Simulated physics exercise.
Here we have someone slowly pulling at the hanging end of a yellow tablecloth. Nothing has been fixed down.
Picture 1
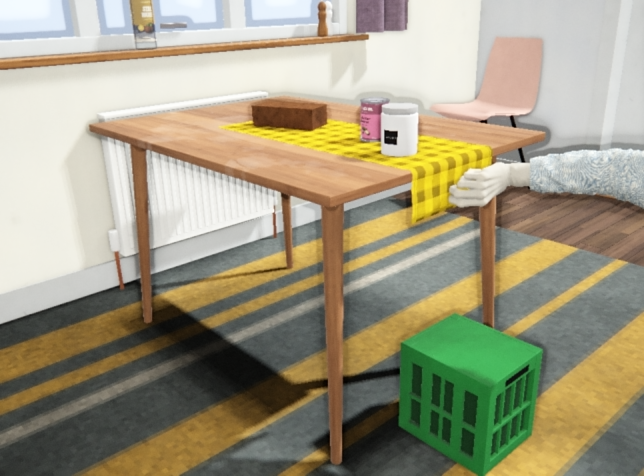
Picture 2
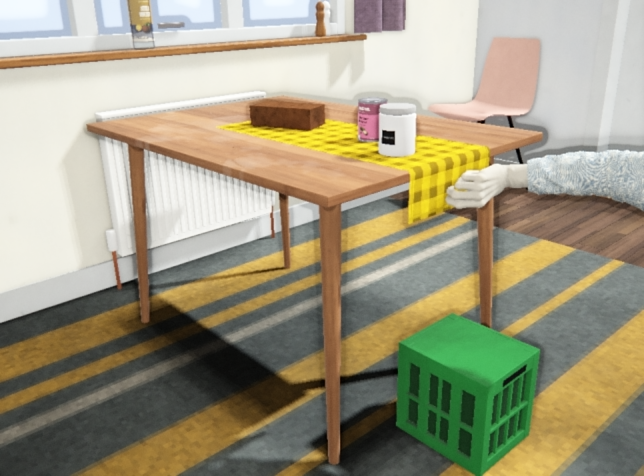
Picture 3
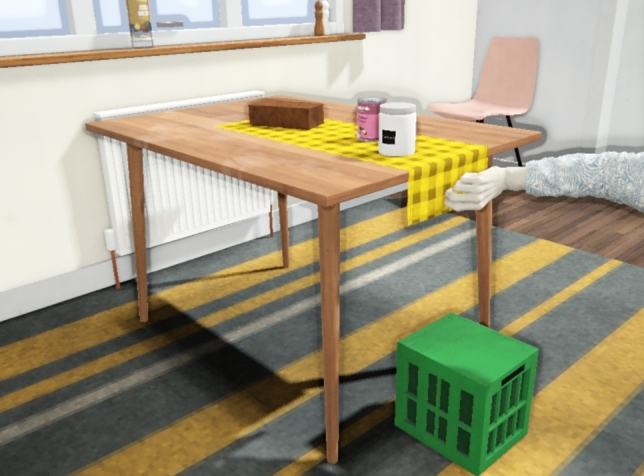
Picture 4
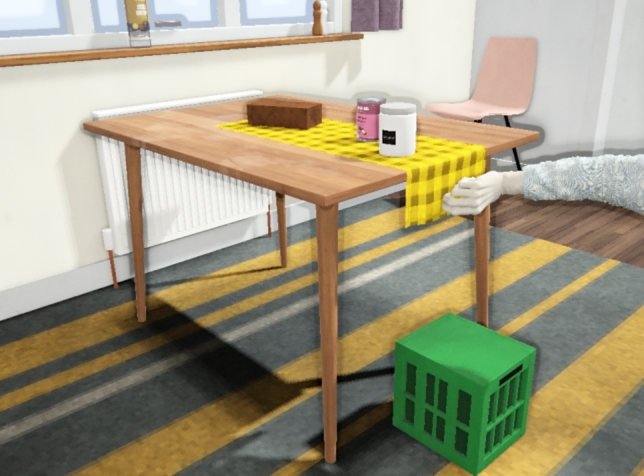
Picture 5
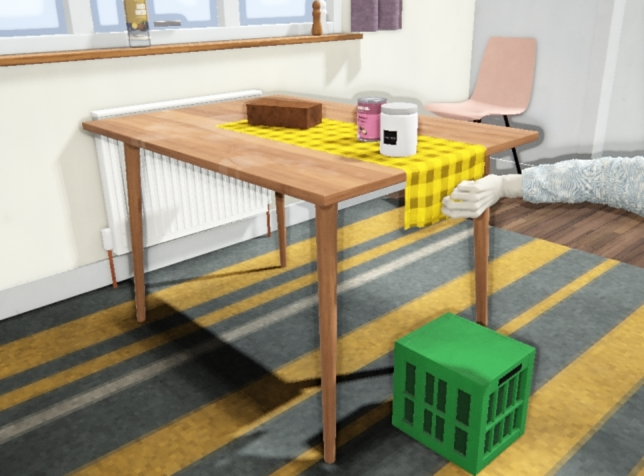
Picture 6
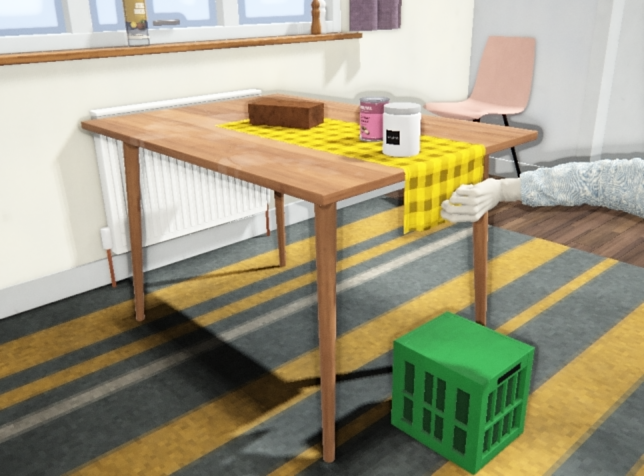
A pale hand on an arm in a fuzzy light sleeve reaches in from the right to a wooden table, seen from slightly above in a room with a striped rug. A yellow checked cloth under a white jar and pink tin hangs beside it, with a brown brick behind and a green crate below. The view drifts very slightly, then the hand draws the cloth down a little.
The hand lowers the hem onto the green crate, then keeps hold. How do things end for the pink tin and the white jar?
They end like this: The pink tin has gone over, the white jar has gone over.
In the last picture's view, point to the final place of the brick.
At about (365, 128).
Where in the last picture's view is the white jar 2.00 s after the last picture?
Estimated pixel: (501, 341).
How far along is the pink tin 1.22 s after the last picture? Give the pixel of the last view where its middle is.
(431, 128).
Then, 0.48 s on from there, hem going down; tin carried along near (394, 122); jar carried along near (424, 133).
Then, 1.22 s on from there, hem going down; tin carried along near (431, 128); jar down below near (501, 341).
Then, 2.00 s on from there, hem on the crate; tin over the edge; jar down below near (501, 341).
In the end, hem on the crate; tin down below near (499, 310); jar down below near (501, 341). The pink tin is carried off the end and the white jar falls off.
